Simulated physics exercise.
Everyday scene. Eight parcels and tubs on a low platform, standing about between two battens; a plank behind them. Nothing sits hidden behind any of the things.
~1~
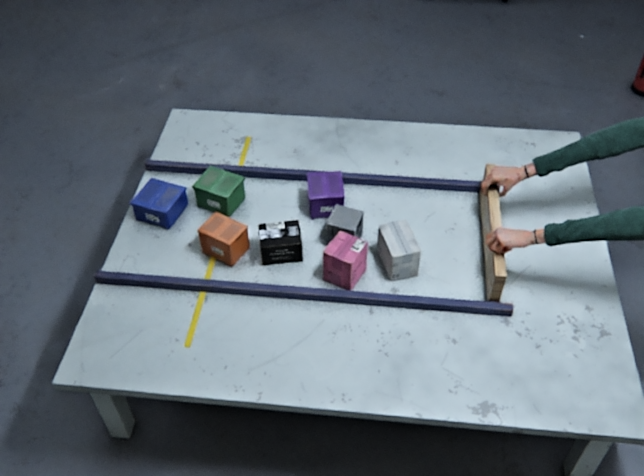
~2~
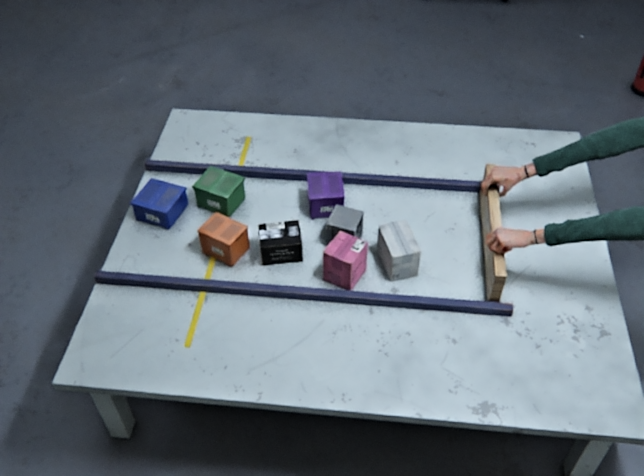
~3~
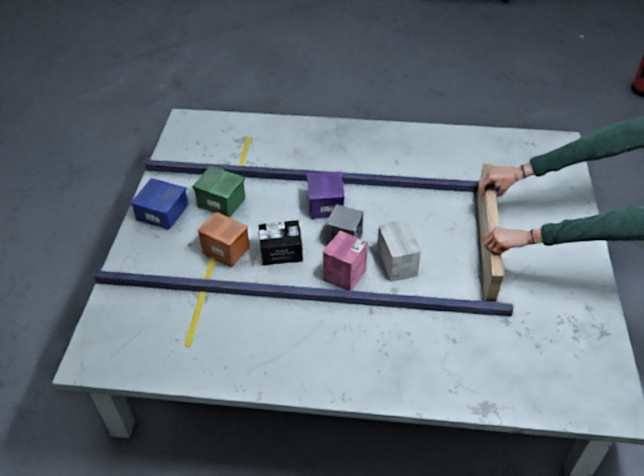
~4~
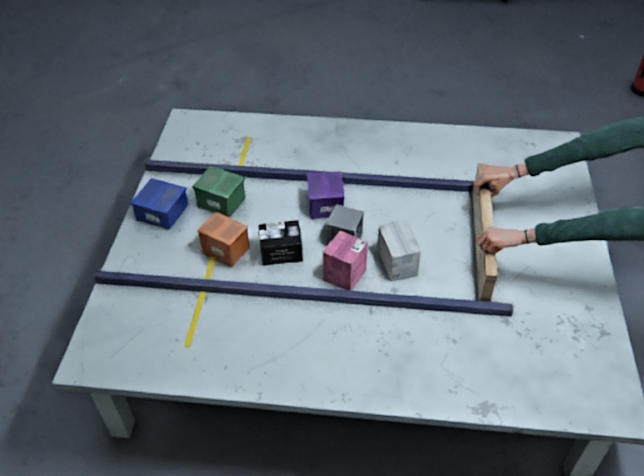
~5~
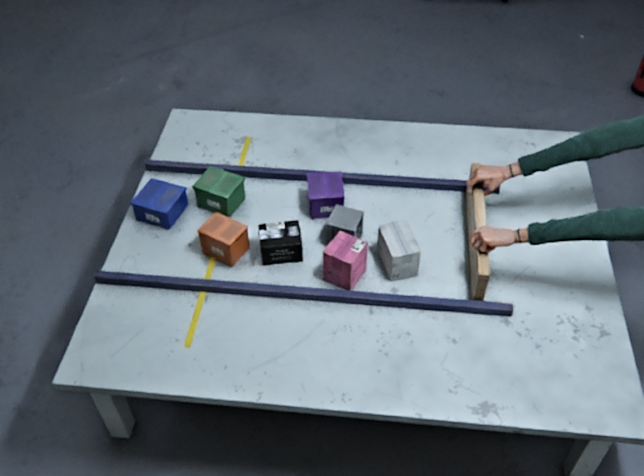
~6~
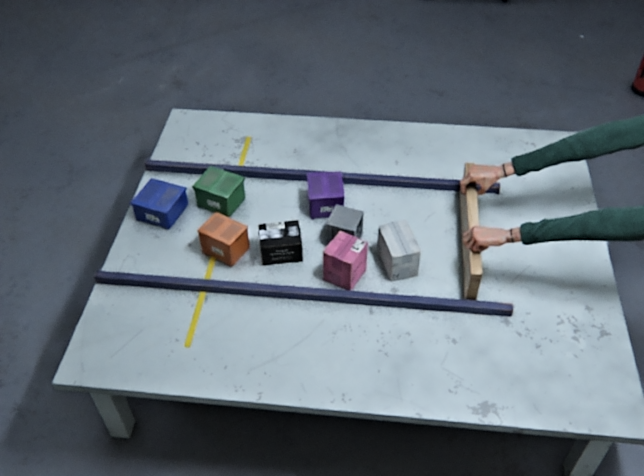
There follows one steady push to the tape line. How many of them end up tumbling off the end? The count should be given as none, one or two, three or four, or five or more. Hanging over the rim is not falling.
It will most likely not knock any off.
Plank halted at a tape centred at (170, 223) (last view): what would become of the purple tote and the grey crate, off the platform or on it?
Lab note: Purple tote is safe; grey crate is safe.
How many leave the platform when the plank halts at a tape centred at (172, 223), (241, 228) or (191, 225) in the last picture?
4, 0, 2.
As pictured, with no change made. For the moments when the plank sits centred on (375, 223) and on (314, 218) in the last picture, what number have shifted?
Note: First position 3; second position 6.
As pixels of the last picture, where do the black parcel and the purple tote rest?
One ends up near (163, 231) and the other near (215, 183).
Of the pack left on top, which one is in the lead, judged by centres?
The blue tote, it is.
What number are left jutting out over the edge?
The total here is 1.
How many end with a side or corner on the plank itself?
Count: 2.
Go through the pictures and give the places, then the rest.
In the first frame, blue tote (161, 204); green tote (220, 192); orange tote (224, 240); plank (492, 231); tape (222, 227).
In the second frame, green tote (220, 192); white box (398, 250).
In the third frame, orange tote (224, 240); purple tote (326, 195).
In the fourth frame, blue tote (161, 204); grey crate (345, 229).
In the fifth frame, green tote (220, 192); plank (477, 230).
In the sixth frame, blue tote (161, 204); green tote (220, 192); orange tote (224, 240); plank (470, 229); tape (222, 227).
Early on, none off yet; blue tote at rest near (161, 204); green tote at rest near (220, 192); orange tote at rest near (224, 240).
Finally, the number that fall off is zero.
